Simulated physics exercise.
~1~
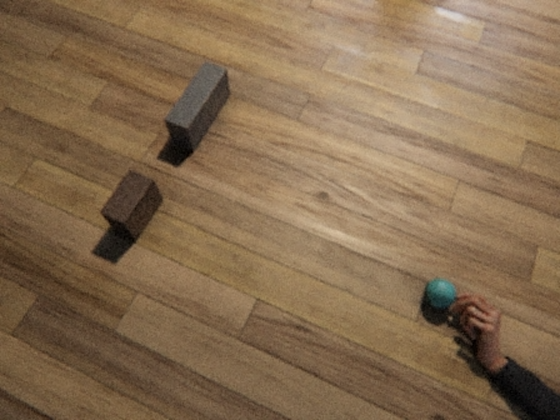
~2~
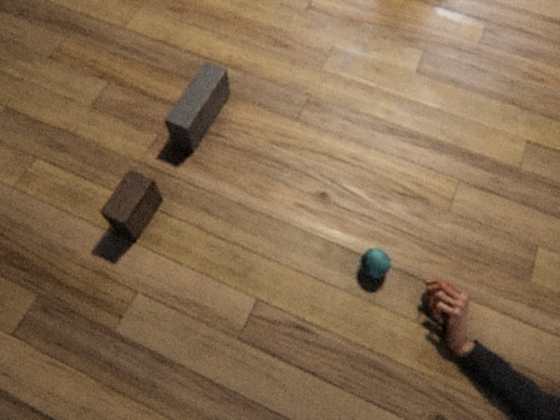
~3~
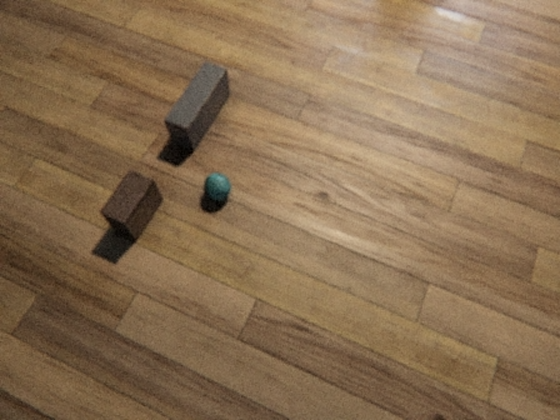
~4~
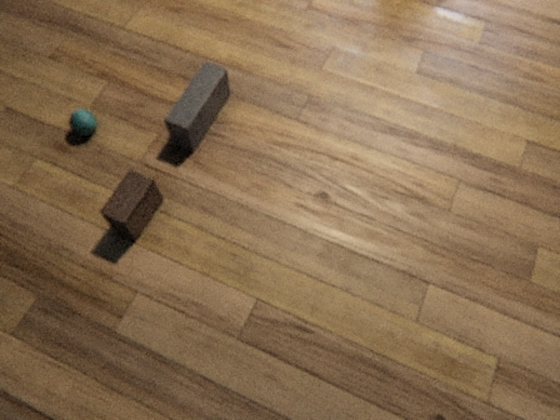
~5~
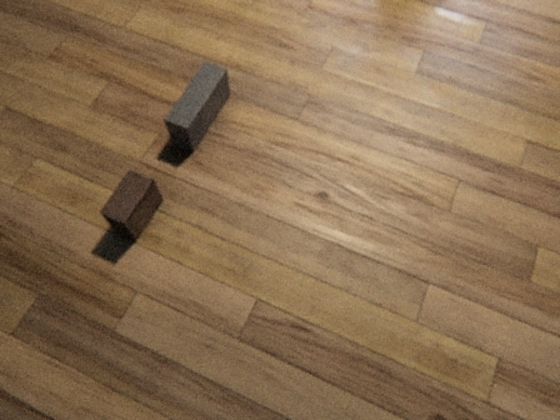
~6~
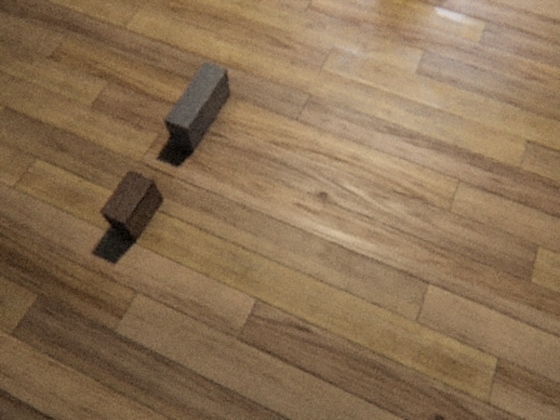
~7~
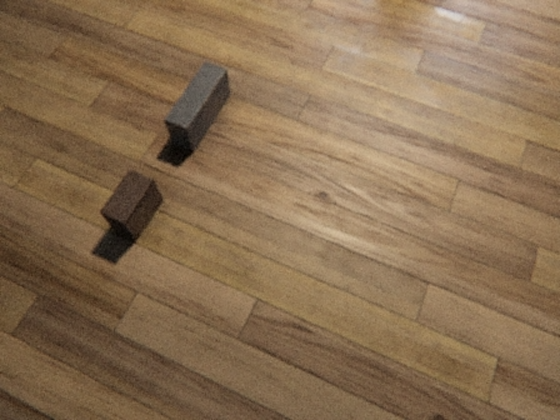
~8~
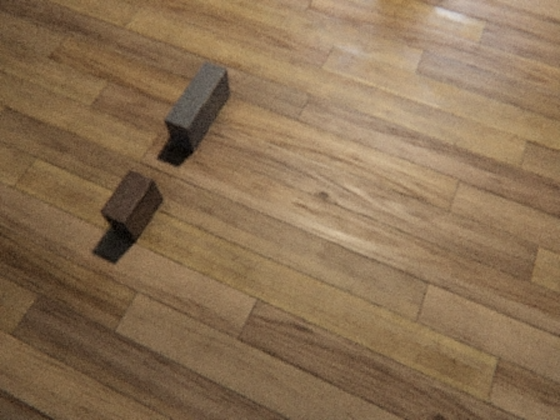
The clip opens on a wooden floor where a brown block and a grey block stand apart on the left, while a hand at the lower right reaches toward a turquoise ball. The hand lets go and draws back as the ball rolls left and up across the planks. With the hand gone from view, the ball nears the opening between the two blocks. It passes through the gap without moving either block and continues toward the upper left. The ball then leaves the view, and both blocks remain standing in their places.
